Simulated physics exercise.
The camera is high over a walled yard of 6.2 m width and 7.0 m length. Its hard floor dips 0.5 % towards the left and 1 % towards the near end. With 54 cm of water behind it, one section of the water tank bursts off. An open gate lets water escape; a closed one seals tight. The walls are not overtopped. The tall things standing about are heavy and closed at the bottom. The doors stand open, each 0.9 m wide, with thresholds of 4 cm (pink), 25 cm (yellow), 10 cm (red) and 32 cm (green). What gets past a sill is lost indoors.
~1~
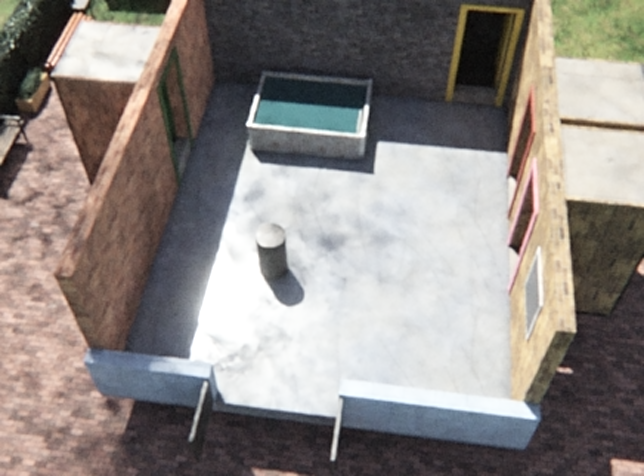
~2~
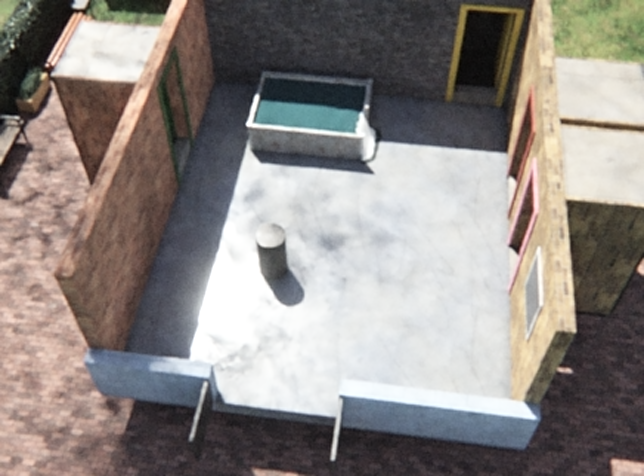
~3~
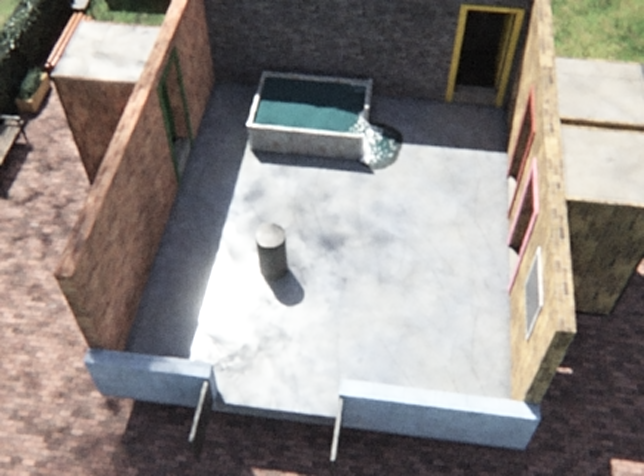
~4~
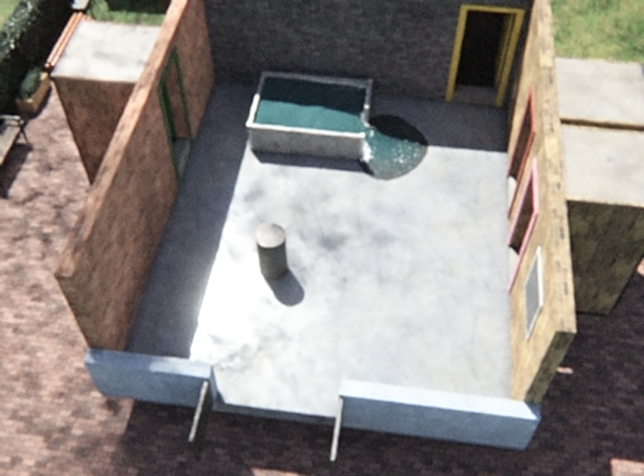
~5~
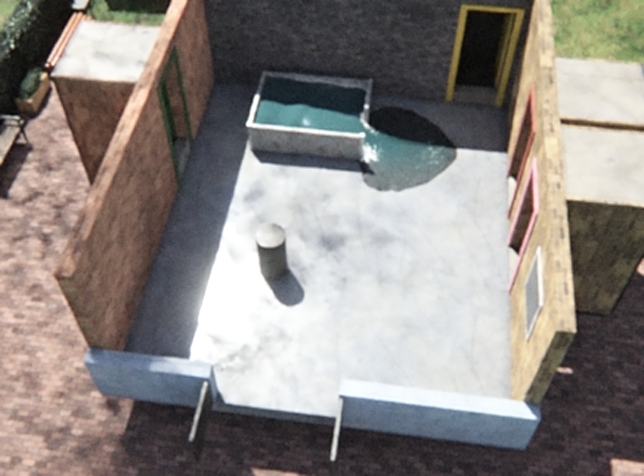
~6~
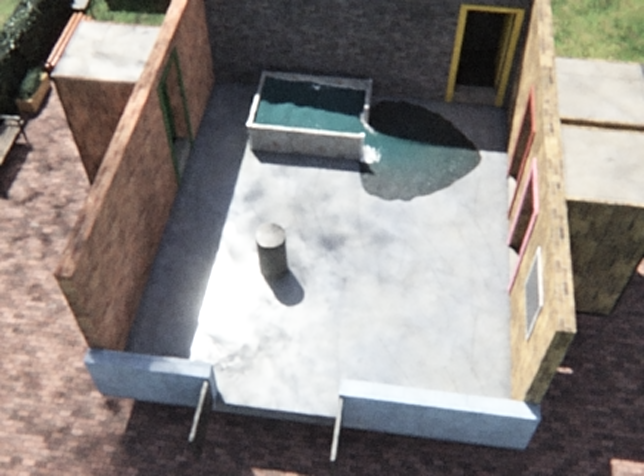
We see a walled yard with a short pillar and a tank of still, blue-green water near the back wall; water then pours out at the tank's right end and spreads rightward across the pale floor in a widening pool.
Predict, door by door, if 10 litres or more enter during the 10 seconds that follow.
Within that time: At the pink door it exceeds the limit; at the yellow door it does not reach the limit; at the red door it passes the limit; at the green door it does not reach the limit.
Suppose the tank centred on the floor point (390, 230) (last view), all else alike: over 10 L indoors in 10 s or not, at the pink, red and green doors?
Then: Pink above, red under, green below.
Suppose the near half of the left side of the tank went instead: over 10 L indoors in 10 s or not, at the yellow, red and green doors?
Then: Yellow below, red not over, green under.
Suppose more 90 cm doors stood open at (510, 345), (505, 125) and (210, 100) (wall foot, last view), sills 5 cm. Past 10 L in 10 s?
In that order: Below, above, not over.
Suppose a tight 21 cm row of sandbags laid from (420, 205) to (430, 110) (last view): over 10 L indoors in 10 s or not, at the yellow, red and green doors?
Then: Yellow below, red not over, green under.
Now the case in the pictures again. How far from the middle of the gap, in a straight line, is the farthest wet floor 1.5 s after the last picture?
Some 4.4 m out.
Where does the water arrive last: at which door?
Last comes the green one.
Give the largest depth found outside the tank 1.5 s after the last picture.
About 26 cm.
Then, 0.7 s after the last picture water covers 20 % of the floor and is deepest (28 cm) near (368, 149); pink door not reached, yellow door 4 cm at the sill, 0 L in, red door 16 cm at the sill, 1 L in, green door not reached.
Then, 1.5 s after the last picture water covers 25 % of the floor and is deepest (26 cm) near (507, 117); pink door 9 cm at the sill, 1 L in, yellow door 15 cm at the sill, 0 L in, red door 19 cm at the sill, 20 L in, green door not reached.
Then, 2.8 s after the last picture water covers 30 % of the floor and is deepest (17 cm) near (368, 149); pink door 7 cm at the sill, 14 L in, yellow door 13 cm at the sill, 0 L in, red door 15 cm at the sill, 51 L in, green door not reached.
Then, 5.3 s after the last picture water covers 50 % of the floor and is deepest (12 cm) near (463, 417); pink door 6 cm at the sill, 25 L in, yellow door 9 cm at the sill, 0 L in, red door 12 cm at the sill, 64 L in, green door not reached.
Then, 9.3 s after the last picture water covers 70 % of the floor and is deepest (10 cm) near (117, 374); pink door 4 cm at the sill, 29 L in, yellow door 4 cm at the sill, 0 L in, red door 7 cm at the sill, 67 L in, green door 1 cm at the sill, 0 L in.
